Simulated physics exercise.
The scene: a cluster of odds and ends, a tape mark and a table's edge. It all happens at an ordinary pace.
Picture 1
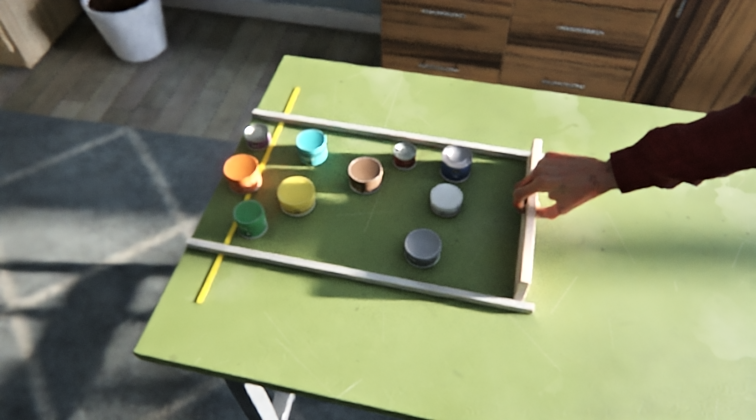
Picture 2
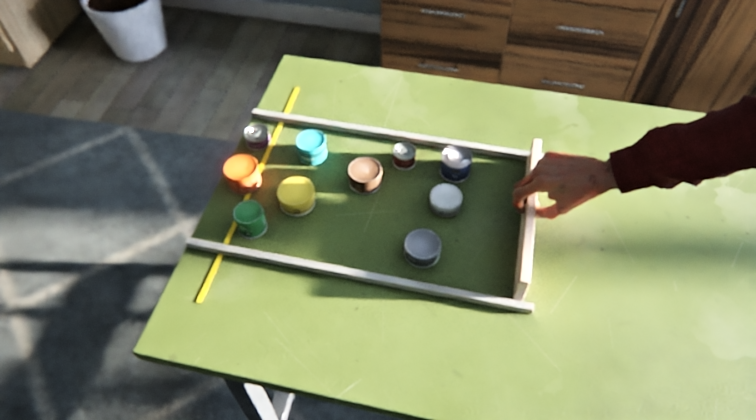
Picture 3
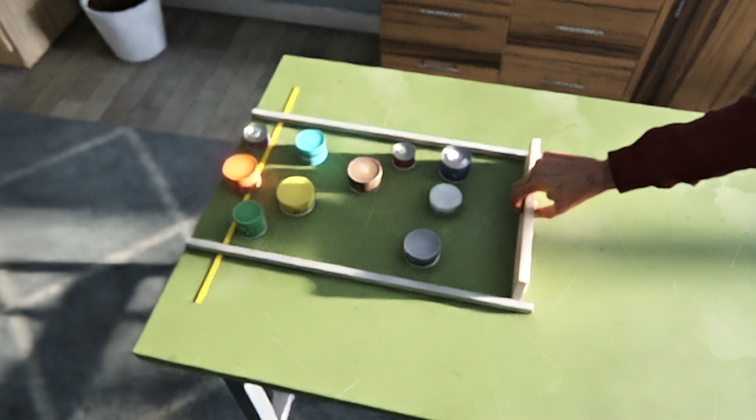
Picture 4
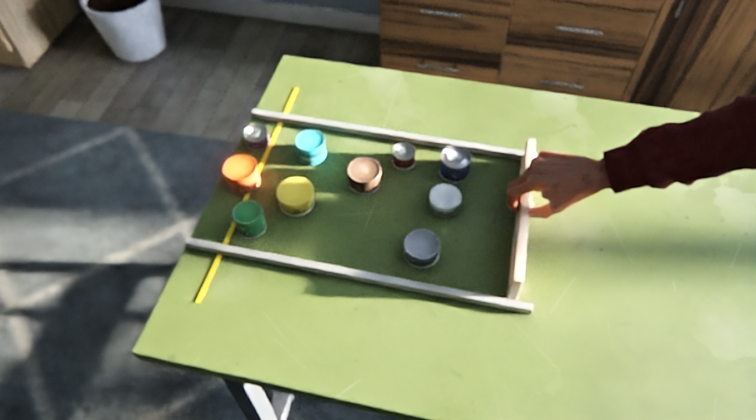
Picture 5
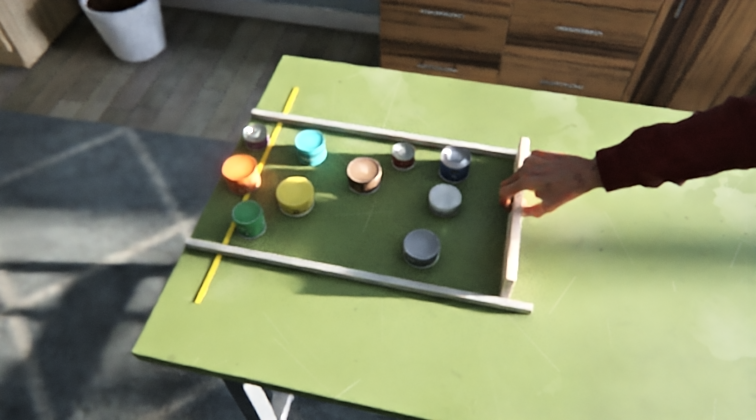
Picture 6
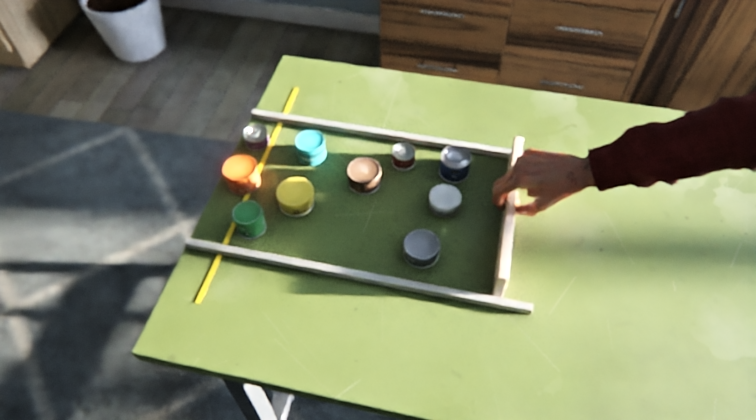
A hand slides an upright wooden board slightly left toward small colourful pots on a green table.
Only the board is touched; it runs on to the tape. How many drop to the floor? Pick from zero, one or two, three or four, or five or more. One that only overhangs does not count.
Here the number that fall off is five or more.
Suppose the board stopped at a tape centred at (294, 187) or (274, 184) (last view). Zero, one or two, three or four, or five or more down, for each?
The falls would be either one or two; either one or two.
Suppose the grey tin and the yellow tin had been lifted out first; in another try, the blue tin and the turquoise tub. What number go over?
First 4, then 3.
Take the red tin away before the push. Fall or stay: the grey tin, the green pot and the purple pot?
The grey tin survives, the green pot tumbles off, the purple pot falls.
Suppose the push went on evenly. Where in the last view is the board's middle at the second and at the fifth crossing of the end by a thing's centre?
First at (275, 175), next at (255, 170).
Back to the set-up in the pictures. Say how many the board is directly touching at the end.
3 of them.
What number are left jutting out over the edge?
It comes to 2.
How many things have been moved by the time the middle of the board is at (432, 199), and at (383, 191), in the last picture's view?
4 and 5.
Soon after, none off yet; purple pot at rest near (257, 137); orange pot at rest near (242, 175); green pot at rest near (250, 220).
At rest, the number that fall off is five or more; fallen, red tin, turquoise tub, green pot, orange pot and purple pot.
